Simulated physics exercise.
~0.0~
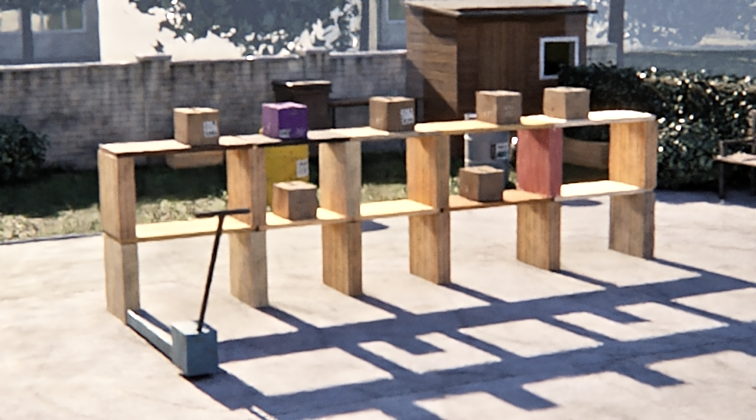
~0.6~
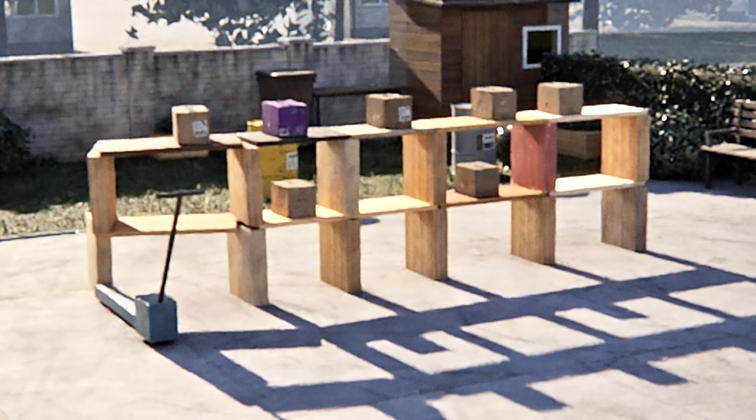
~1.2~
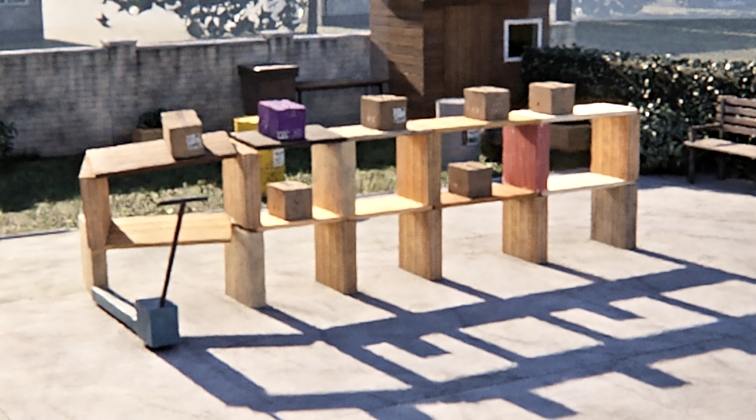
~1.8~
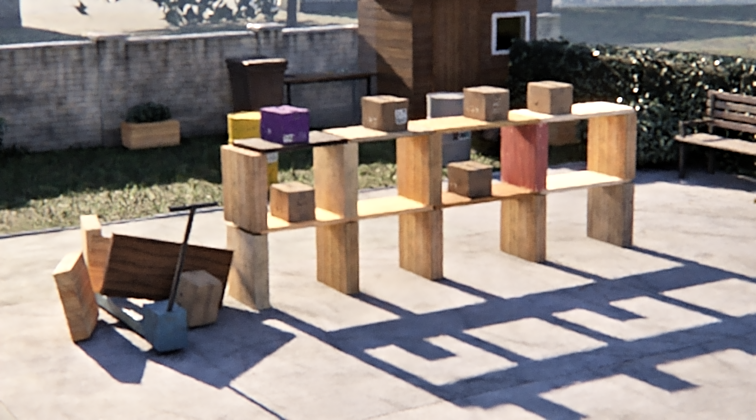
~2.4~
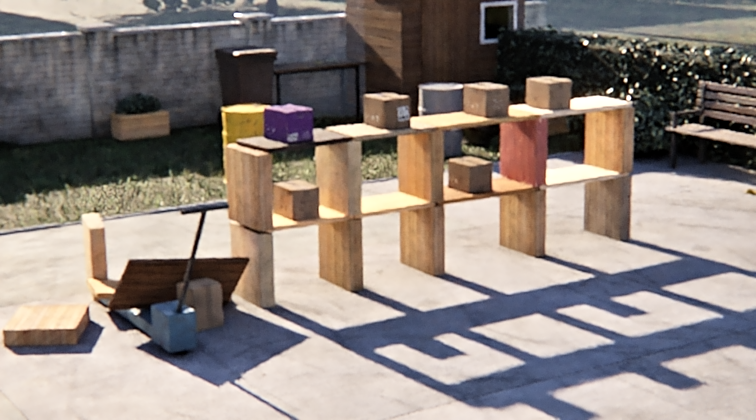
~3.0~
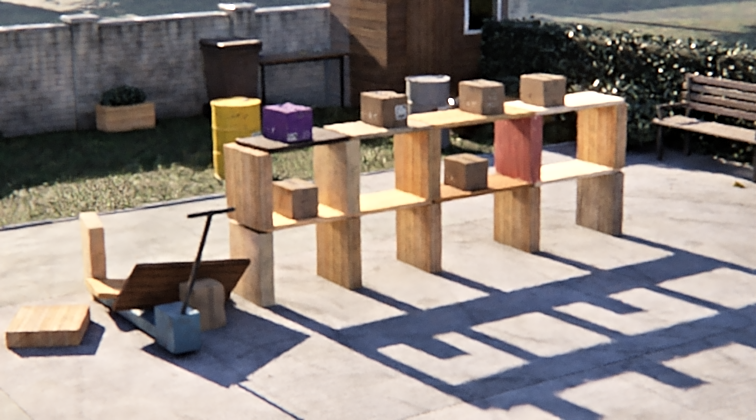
Paved yard with two-tier timber shelving, a floor jack shifting at the left end, that bay collapsing, the rest staying upright.
